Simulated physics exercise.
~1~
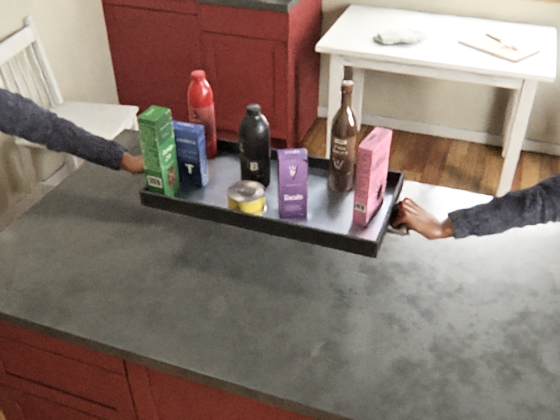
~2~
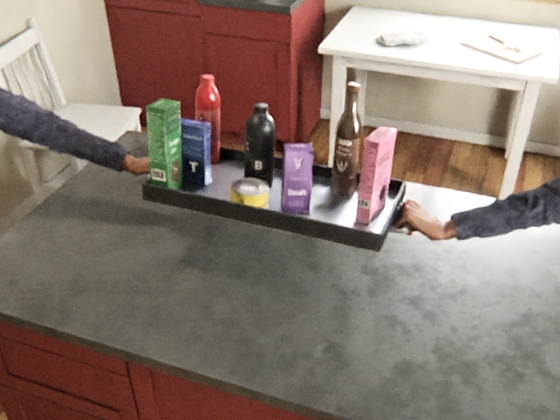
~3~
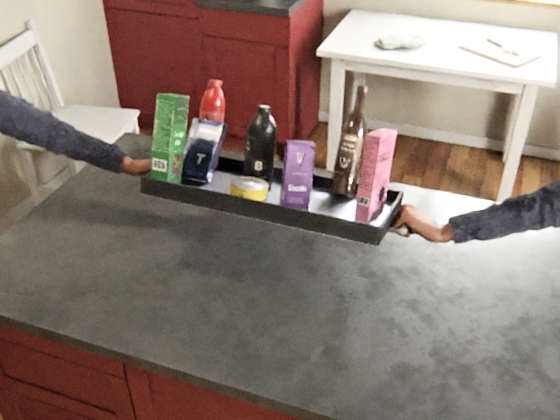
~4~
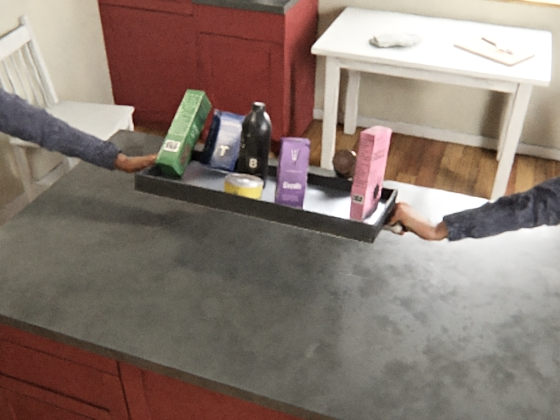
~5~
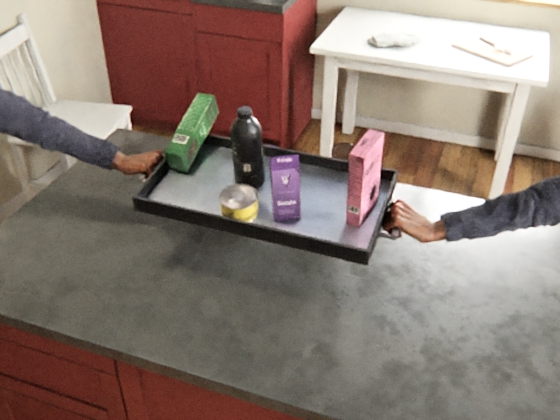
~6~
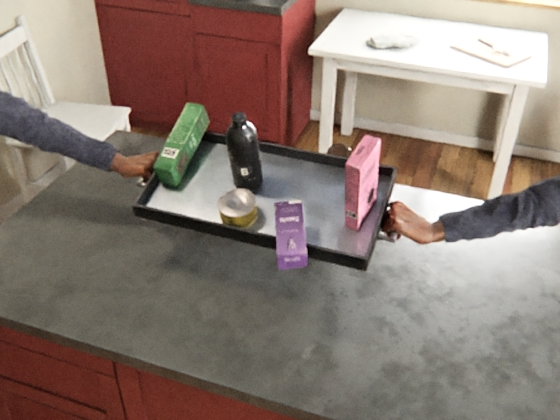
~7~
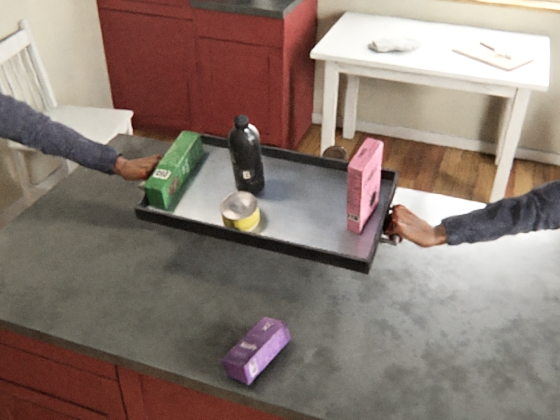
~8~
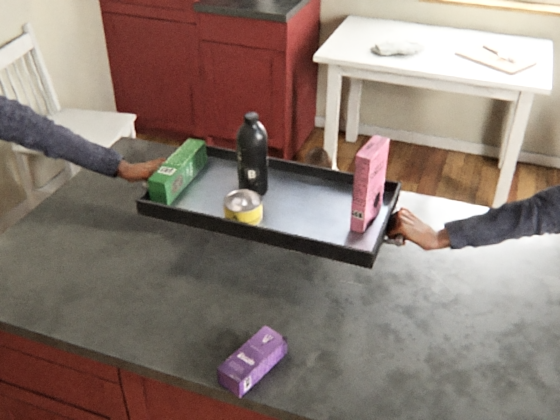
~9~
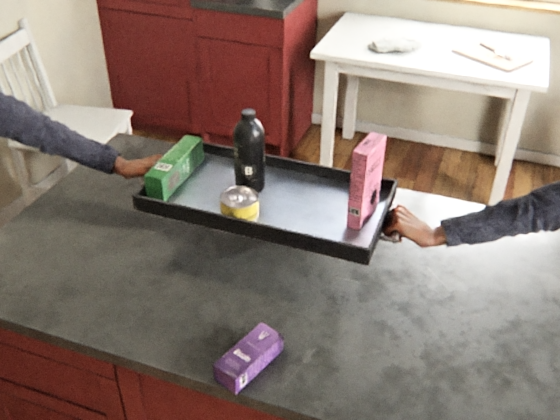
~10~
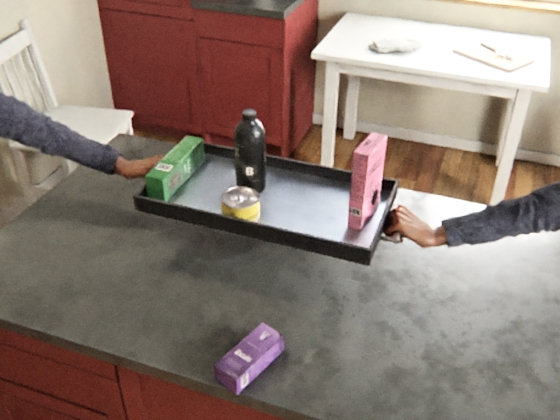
We see two hands tilt a tray of cartons, bottles and a yellow tub away, sending the red bottle, blue packet and brown bottle off the far side as the green carton topples; tipped back, it drops the purple carton onto the counter, then levels with four items aboard.
